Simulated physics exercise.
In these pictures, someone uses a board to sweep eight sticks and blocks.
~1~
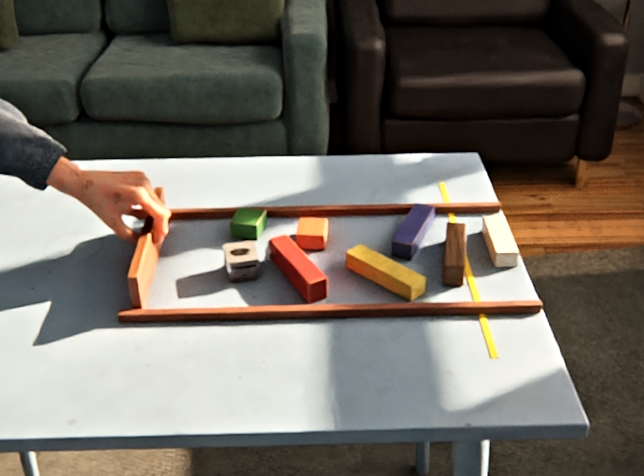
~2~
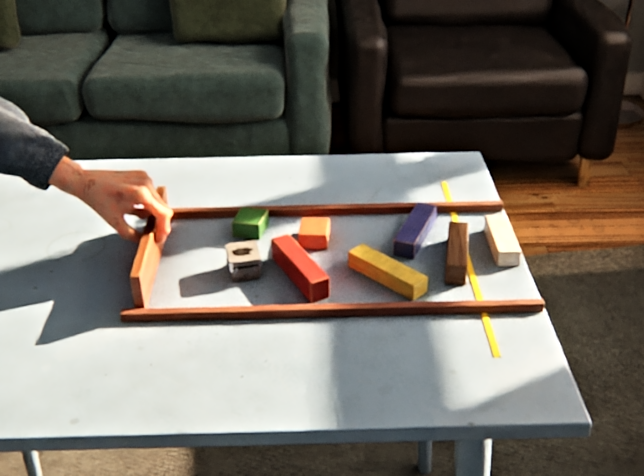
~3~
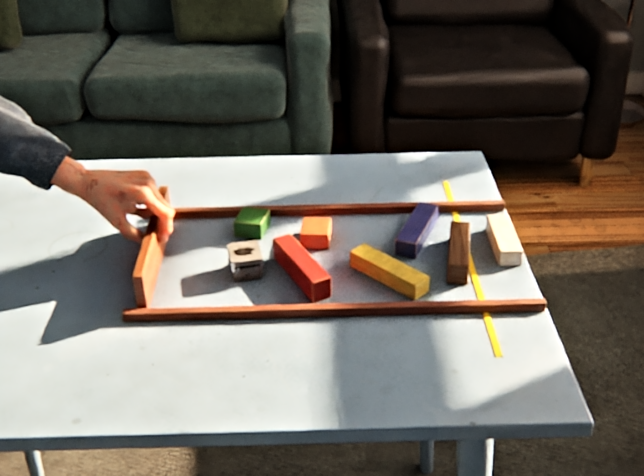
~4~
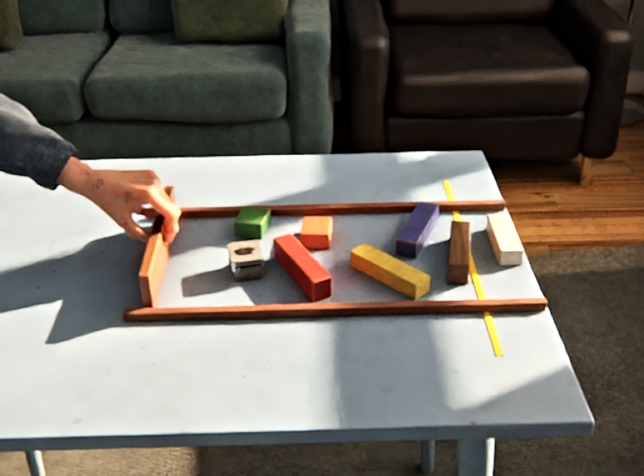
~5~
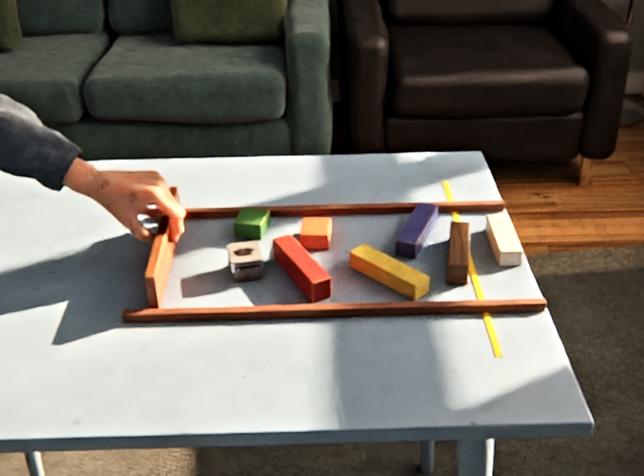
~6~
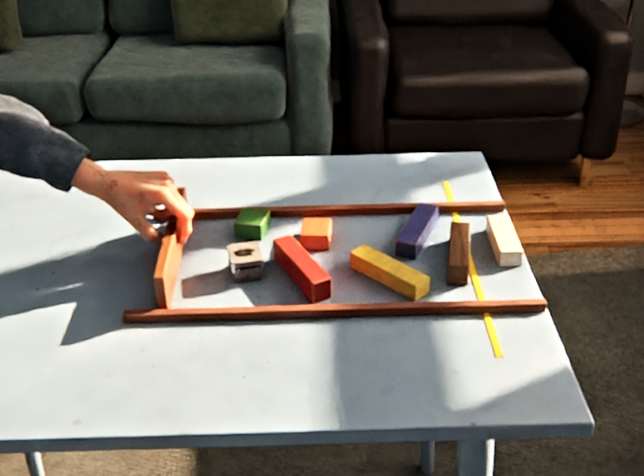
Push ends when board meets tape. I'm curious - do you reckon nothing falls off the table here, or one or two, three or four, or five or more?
In this one, three or four spill over.
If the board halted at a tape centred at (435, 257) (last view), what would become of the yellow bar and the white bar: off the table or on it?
Here the yellow bar is on by the end and the white bar is off by the end.
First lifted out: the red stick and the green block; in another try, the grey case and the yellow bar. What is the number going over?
The first count is 2 and the second is 1.
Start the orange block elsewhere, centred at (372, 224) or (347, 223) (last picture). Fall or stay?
Trial 1: Still up; trial 2: Still up.
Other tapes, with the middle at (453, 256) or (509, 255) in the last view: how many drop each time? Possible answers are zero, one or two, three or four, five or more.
One after the other: 1 or 2, then five or more.
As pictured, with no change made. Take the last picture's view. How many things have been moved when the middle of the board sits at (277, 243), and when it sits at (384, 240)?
The first count is 4, and then it's 8.
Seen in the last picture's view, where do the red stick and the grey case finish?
One is at about (515, 262), the other at about (487, 257).
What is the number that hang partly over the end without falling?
The count is 1.
Early on, none off yet; white bar at rest near (504, 240); brown stick at rest near (459, 252); blue bar at rest near (418, 230).
A while later, none off yet; white bar moving near (509, 240); brown stick travelled a little near (478, 253); blue bar travelled a little near (447, 227).
Finally, the number that fall off is three or four; lost, yellow bar, blue bar, brown stick and white bar.
